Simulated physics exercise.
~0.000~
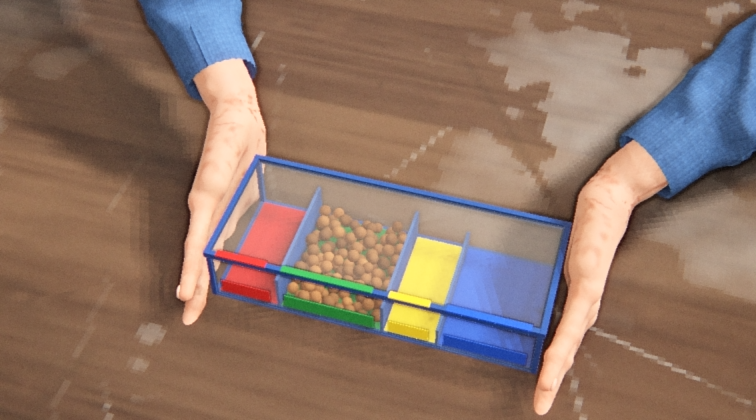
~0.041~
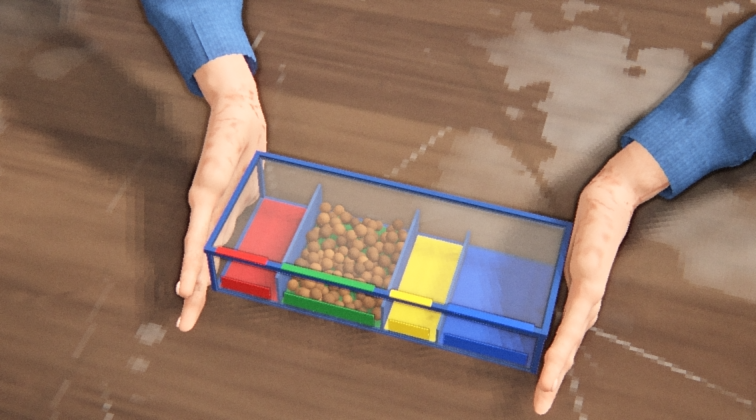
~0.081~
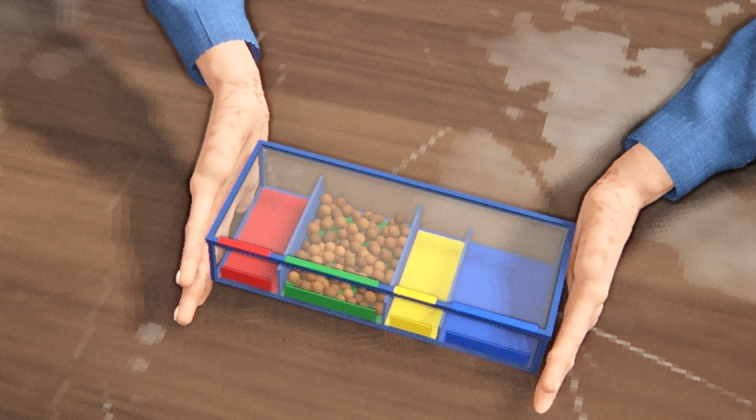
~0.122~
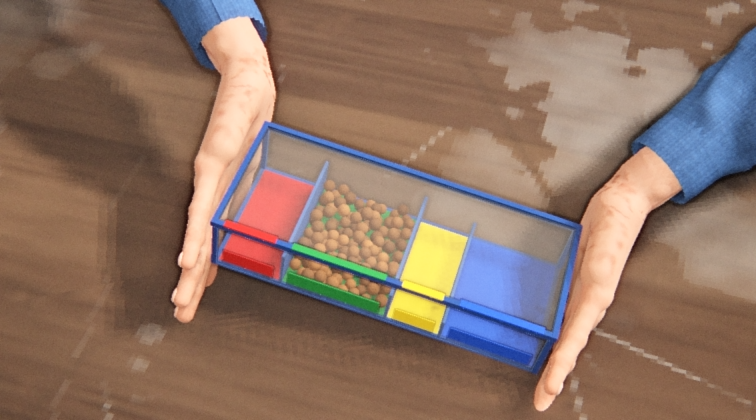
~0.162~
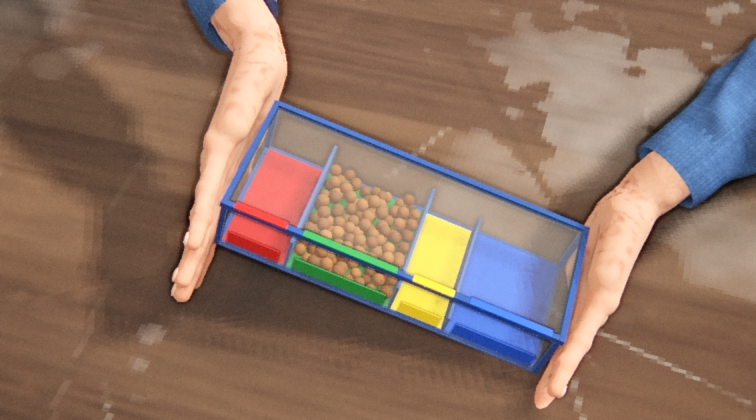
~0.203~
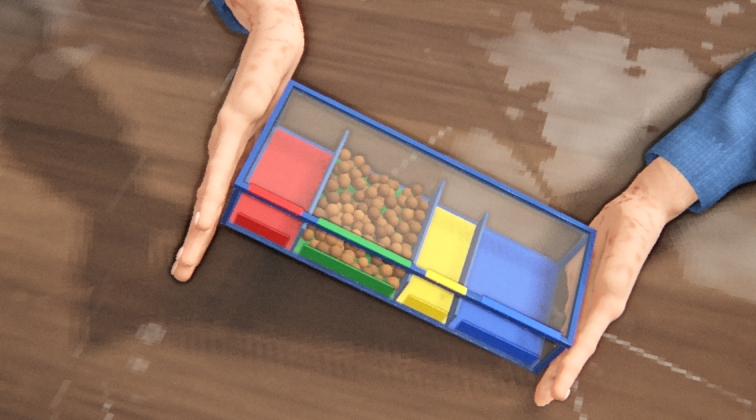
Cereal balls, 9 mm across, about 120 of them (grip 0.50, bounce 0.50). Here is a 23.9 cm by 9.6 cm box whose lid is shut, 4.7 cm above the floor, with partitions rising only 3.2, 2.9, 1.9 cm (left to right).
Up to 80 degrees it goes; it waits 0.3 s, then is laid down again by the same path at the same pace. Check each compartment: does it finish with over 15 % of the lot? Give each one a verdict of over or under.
Red - under; blue - over; green - over; yellow - under.
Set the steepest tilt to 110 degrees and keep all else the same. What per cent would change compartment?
It would come to about 40 per cent.
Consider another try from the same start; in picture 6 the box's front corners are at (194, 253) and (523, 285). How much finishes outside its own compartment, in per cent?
In that case close to 10 per cent.
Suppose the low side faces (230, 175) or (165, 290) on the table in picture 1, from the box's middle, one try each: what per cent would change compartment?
Approximately 20 percent, then 30 percent.
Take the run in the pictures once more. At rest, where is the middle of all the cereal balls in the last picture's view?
When it all comes to rest, the middle is near (391, 278).
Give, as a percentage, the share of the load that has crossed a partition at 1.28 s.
50 %.
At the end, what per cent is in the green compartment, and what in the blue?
The green one gets 50 per cent and the blue one 50 per cent.
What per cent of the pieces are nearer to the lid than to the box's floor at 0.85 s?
Estimate: Near 40 per cent.
After 0.85 s, tilt 80 degrees; blue 30 %, green 60 %, yellow 10 %.
Then, at 1.28 s, tilt 43 degrees; blue 50 %, green 50 %.
After 1.79 s, tilt 0 degrees; blue 50 %, green 50 %.
By 2.1 s all is still; red 0 %, blue 50 %, green 50 %, yellow 0 %.
